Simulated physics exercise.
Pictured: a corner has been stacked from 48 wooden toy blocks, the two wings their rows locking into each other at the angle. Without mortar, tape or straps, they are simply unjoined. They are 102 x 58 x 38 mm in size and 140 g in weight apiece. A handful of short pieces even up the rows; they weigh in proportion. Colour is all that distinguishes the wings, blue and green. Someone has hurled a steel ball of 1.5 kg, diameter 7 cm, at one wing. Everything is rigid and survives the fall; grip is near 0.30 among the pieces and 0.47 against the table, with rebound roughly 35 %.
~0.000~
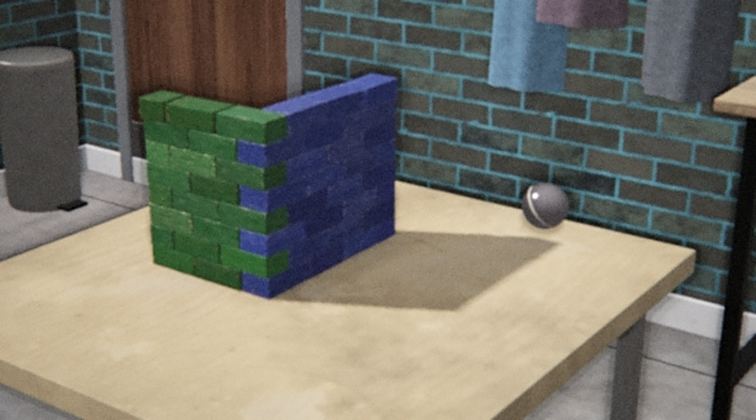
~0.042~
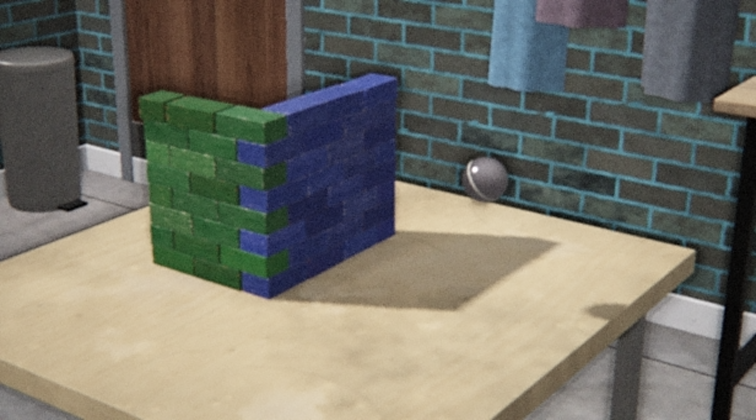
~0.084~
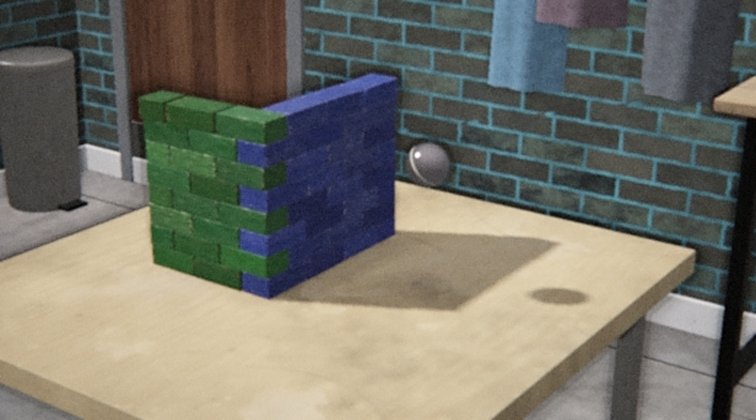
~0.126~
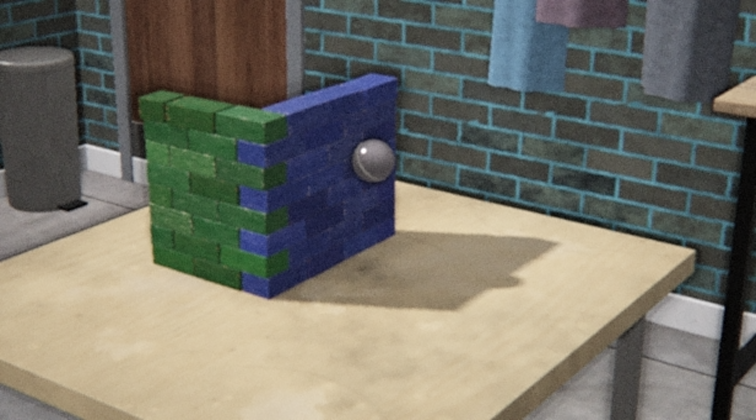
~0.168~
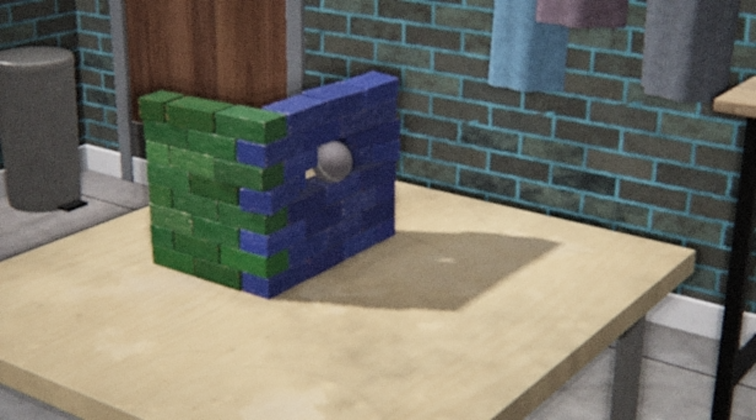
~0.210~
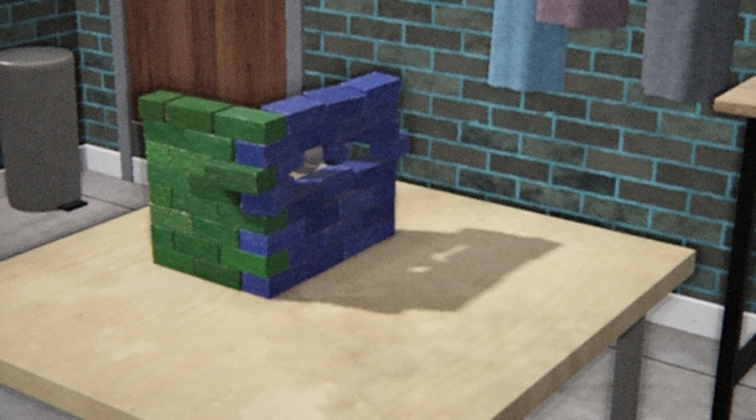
On a wooden table, a grey ball flew in from the right and struck the blue side of a green-and-blue block corner, punching through it and knocking several blocks askew around a gap.
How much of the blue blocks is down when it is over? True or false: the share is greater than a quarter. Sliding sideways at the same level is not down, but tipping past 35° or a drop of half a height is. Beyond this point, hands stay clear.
True.
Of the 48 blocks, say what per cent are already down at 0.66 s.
By then, 25 per cent.
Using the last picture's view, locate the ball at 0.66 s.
Roughly at pixel (73, 220).
By 0.36 s, ball still moving; 10 of the 28 blue blocks down (10 of 48 in all colours); top blue block tilted 18°; top green block moved 7 mm.
By 0.66 s, ball still moving; 11 of the 28 blue blocks down (12 of 48 in all colours); top blue block on its side; top green block moved 9 mm.
By 1.30 s, ball still moving; 13 of the 28 blue blocks down (15 of 48 in all colours); top blue block 27 cm lower; top green block on its side.
When it is over (2.0 s), ball rolling away; 13 of the 28 blue blocks down (15 of 48 in all colours); top blue block 27 cm lower; top green block 27 cm lower. That is 46 per cent. In pixels of the last frame, middles, top blue block near (369, 259), top green block near (344, 348).
